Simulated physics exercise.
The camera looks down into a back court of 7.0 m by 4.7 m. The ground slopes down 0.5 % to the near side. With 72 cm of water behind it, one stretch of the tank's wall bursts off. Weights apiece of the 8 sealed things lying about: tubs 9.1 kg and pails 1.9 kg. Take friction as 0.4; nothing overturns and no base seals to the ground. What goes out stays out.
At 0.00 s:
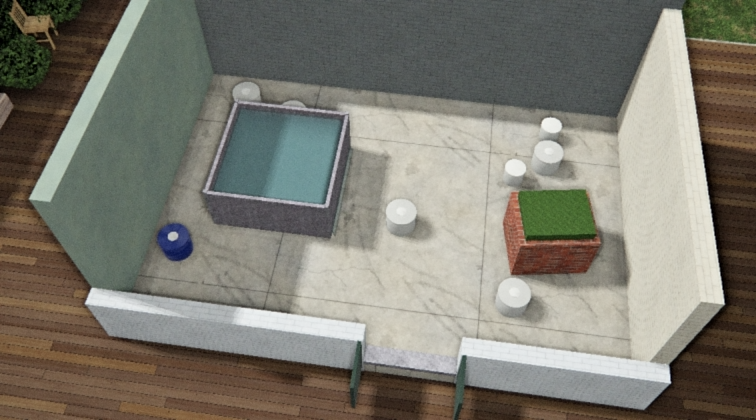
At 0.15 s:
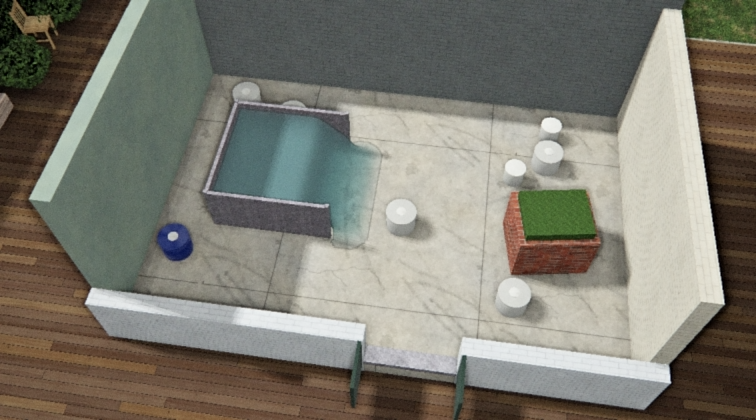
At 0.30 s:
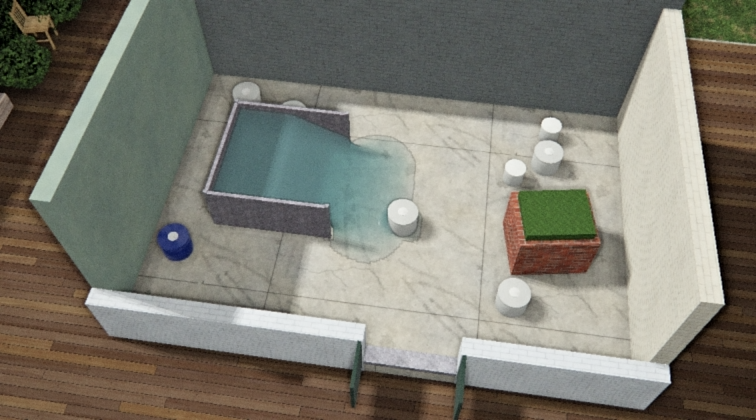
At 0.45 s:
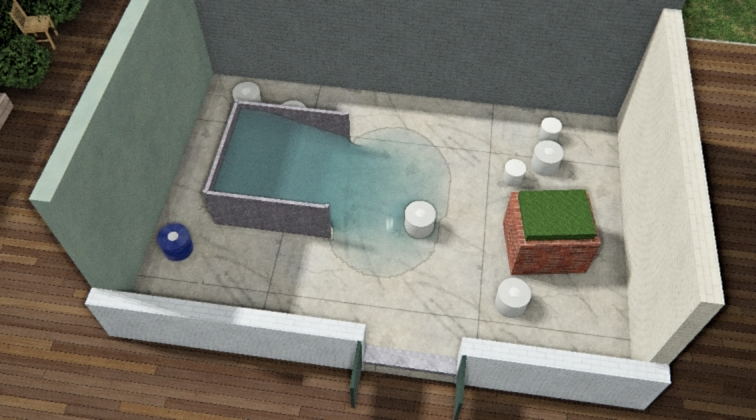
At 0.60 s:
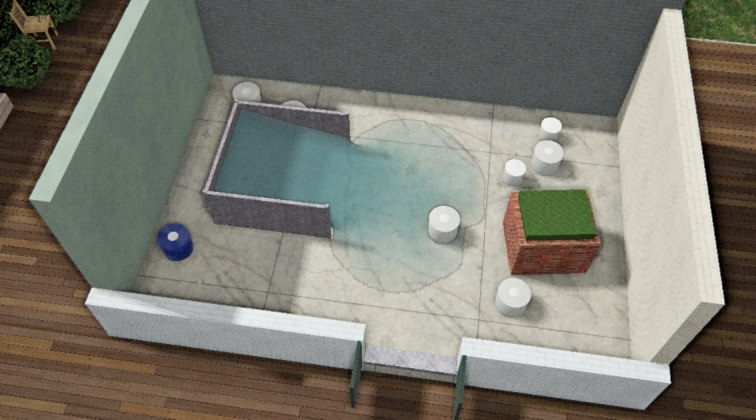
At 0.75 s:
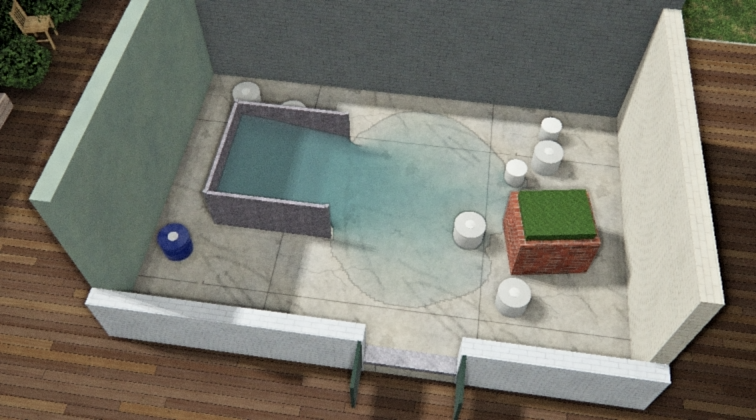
In a walled court, a tank's right side opens and spreading water pushes a white tub right.
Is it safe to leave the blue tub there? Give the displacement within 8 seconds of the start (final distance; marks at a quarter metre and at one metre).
Blue tub stays put.
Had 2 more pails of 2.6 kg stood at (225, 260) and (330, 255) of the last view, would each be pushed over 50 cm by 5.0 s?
In turn: Less, short of it.
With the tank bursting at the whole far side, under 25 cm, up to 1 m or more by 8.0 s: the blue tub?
Then the blue tub ends far away.
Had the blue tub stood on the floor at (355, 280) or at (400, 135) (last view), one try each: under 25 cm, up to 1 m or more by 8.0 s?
In turn: It gets carried off; it ends far away.
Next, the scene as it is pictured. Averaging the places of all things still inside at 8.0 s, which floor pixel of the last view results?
At about (324, 169).
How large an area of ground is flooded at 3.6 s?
Roughly 21 m2.
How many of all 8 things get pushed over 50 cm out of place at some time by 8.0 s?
I count 6.
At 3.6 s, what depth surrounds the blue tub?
About 0 cm.
After 1.6 s the blue tub is near (173, 236), 0.0 m from its start, aground; 0 of 8 are out; 2 afloat.
After 3.6 s the blue tub is near (173, 236), 0.0 m from its start, aground; 0 of 8 are out; 5 afloat.
After 5.6 s the blue tub is near (173, 236), 0.0 m from its start, aground; 0 of 8 are out; 5 afloat.
After 8.0 s the blue tub is near (168, 234), 0.1 m from its start, aground; 1 of 8 are out; 4 afloat.
